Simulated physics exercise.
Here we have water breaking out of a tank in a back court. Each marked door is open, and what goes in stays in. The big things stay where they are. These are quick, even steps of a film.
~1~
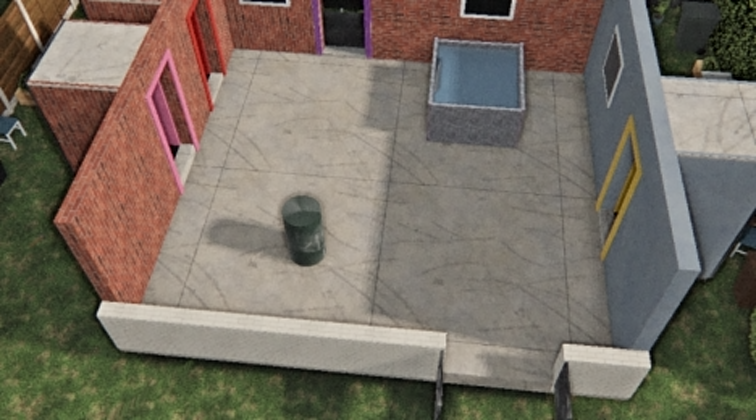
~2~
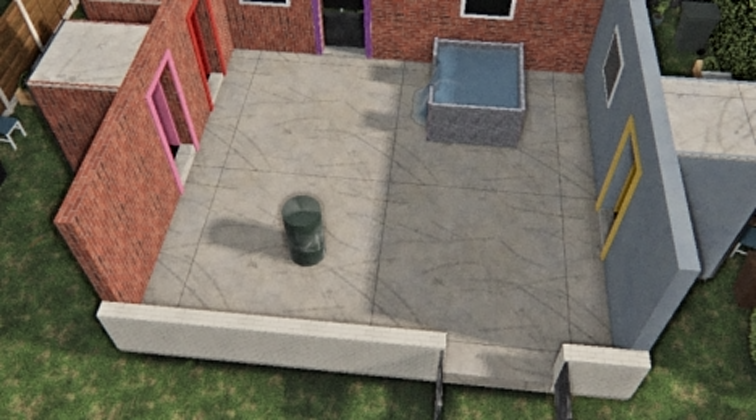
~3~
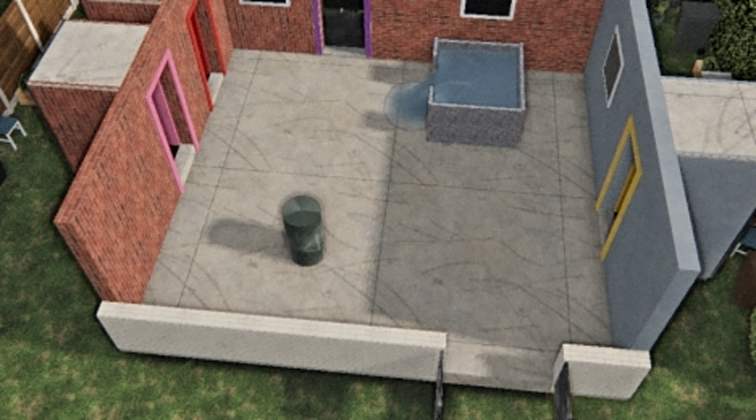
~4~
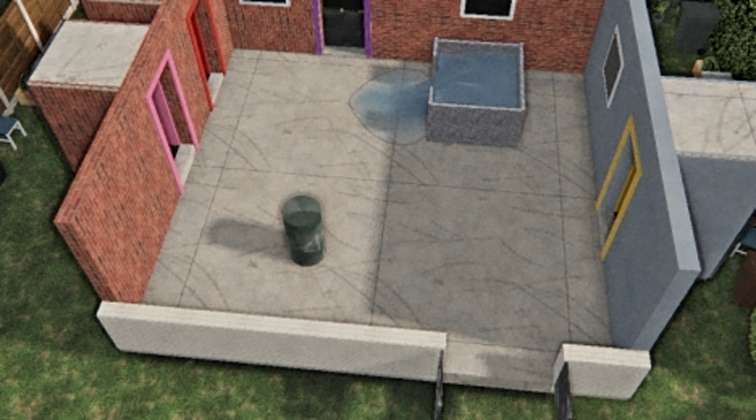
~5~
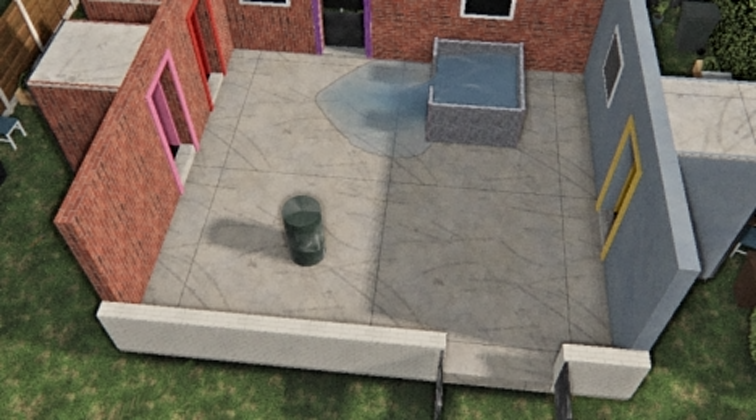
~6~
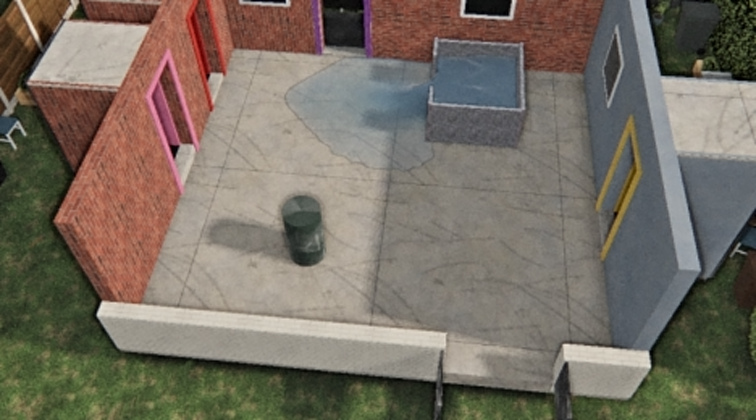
In a walled back court with a dark barrel on the paving, water emerges from the left side of a raised square tank and spreads leftward across the slabs in a widening, shallow pool while the barrel stays still.
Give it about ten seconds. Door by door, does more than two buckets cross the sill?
In the end: The purple door floods; the yellow door holds within the limit; the red door floods; the pink door holds within the limit.
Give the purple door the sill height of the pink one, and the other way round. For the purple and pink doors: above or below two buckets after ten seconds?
Then: Purple stays under; pink goes over.
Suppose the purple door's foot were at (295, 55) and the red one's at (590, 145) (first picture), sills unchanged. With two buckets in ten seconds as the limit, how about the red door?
One by one: The red one keeps below it.
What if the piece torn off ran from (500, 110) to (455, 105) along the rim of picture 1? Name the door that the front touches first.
I say the door marked yellow.
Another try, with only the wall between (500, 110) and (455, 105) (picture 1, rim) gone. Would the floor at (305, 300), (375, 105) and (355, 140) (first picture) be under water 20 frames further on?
In that order: Awash, not flooded, free of water.
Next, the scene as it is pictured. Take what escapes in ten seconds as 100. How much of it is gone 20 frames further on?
About 70 per cent.
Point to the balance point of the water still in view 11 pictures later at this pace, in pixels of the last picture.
At about (372, 110).
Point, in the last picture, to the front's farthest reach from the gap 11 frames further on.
Around (169, 231).
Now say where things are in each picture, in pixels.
The first picture shows the water tank at (477, 77) is whole and still.
In the second picture, water pours out at (433, 97) and has run to (424, 90).
In the third picture, the front is at (388, 111), out from the gap at (433, 97).
In the fourth picture, water pours out at (433, 98) and has run to (356, 96).
In the fifth picture, water pours out at (433, 98) and has run to (323, 93).
In the sixth picture, water pours out at (433, 97) and has run to (293, 91).
A moment on, water covers 30 % of the floor; the purple door under two buckets in, the yellow door not reached, the red door under two buckets in, the pink door not reached.
Next, water covers 40 % of the floor; the purple door over two buckets in, the yellow door not reached, the red door over two buckets in, the pink door wet at the sill, nothing in.
Then, water covers 45 % of the floor; the purple door over two buckets in, the yellow door not reached, the red door far over two buckets in, the pink door wet at the sill, nothing in.
Later, water covers 55 % of the floor; the purple door over two buckets in, the yellow door not reached, the red door far over two buckets in, the pink door wet at the sill, nothing in.
In the end, water covers 90 % of the floor; the purple door over two buckets in, the yellow door wet at the sill, nothing in, the red door far over two buckets in, the pink door wet at the sill, nothing in.
